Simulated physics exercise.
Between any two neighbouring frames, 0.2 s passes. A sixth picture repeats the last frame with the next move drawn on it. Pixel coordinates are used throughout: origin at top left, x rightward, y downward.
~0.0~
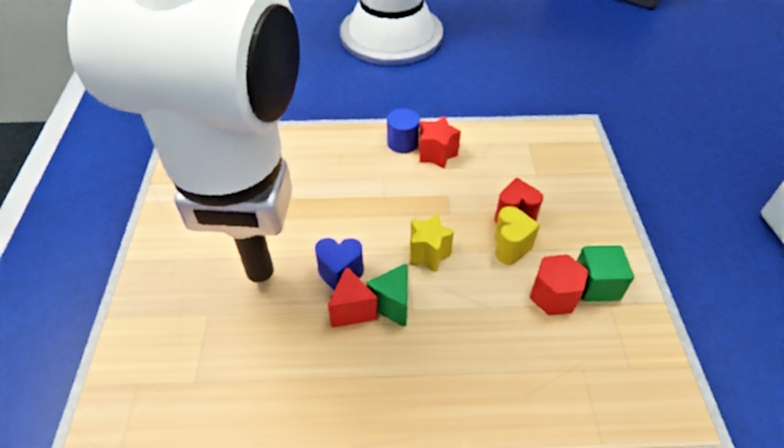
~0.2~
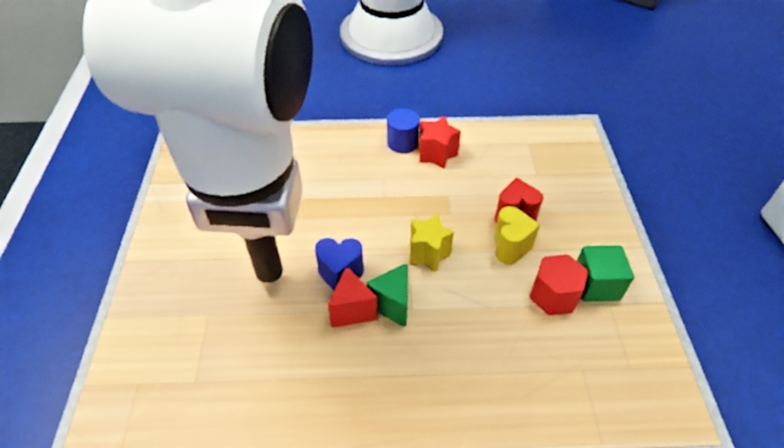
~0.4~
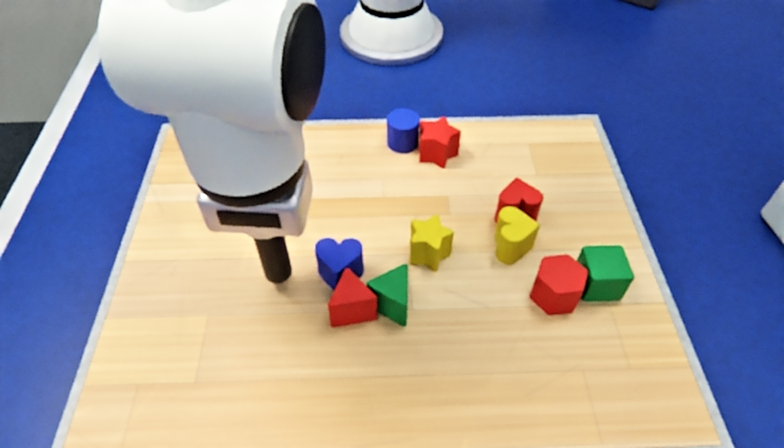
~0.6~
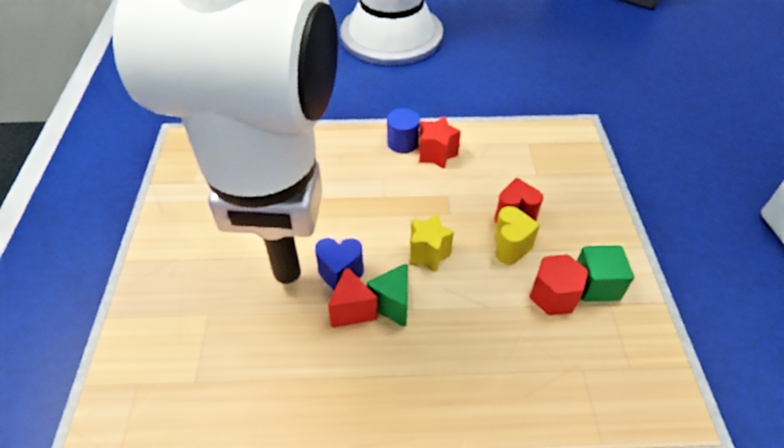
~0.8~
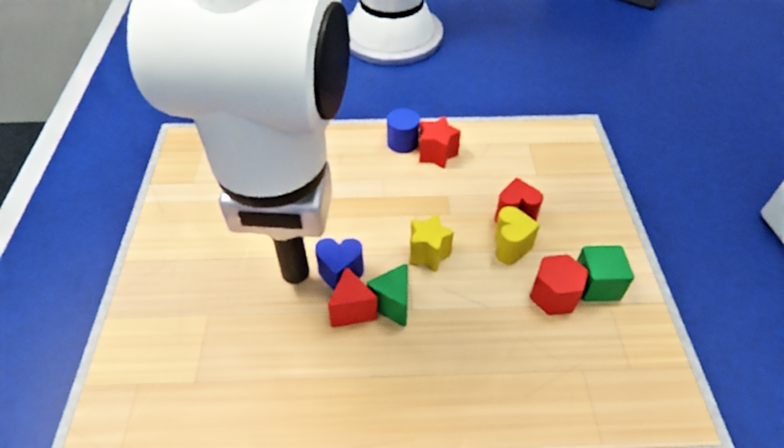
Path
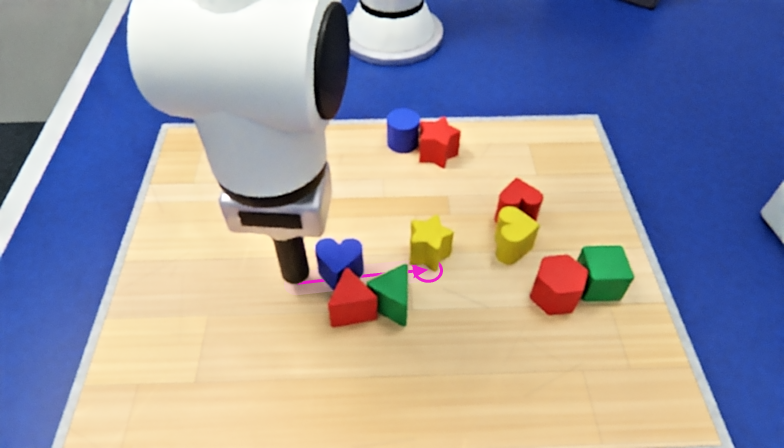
A white robot arm moves its black peg slowly right toward the still blue heart block.
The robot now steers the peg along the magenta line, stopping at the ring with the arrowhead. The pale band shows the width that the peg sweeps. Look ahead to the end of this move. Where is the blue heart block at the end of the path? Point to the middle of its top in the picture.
Located at (425, 221).
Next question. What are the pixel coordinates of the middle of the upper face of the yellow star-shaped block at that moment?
Expect it around (463, 223).
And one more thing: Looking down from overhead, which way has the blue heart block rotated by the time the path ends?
My answer: Anticlockwise.
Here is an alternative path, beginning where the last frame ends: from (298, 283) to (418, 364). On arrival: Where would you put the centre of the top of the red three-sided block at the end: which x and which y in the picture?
I'd guess (449, 331).
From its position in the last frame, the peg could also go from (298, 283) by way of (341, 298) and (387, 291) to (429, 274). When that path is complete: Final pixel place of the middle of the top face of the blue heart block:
By then it is at (359, 247).
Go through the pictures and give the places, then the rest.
The first frame shows lower end of the peg (260, 271), tops of blocks, blue heart block (338, 251), red three-sided block (350, 289), yellow star-shaped block (430, 231).
The second frame shows peg (269, 272), blocks as before.
The third frame shows peg (278, 272), blocks as before.
The fourth frame shows peg (287, 272), blocks as before.
The fifth frame shows peg (296, 273), blue heart block (338, 251), red three-sided block (350, 289), yellow star-shaped block (430, 231).
The drawn path runs straight from (298, 283) to (428, 270).
What follows on the original path. One third of the way, peg (341, 268); blue heart block (369, 244).
Two thirds of the way, peg (386, 263); blue heart block (409, 233), turned 15° anticlockwise; yellow star-shaped block (447, 227).
At the end, peg (429, 259); blue heart block (425, 221), turned 40° anticlockwise; red three-sided block not moved; yellow star-shaped block (463, 223).
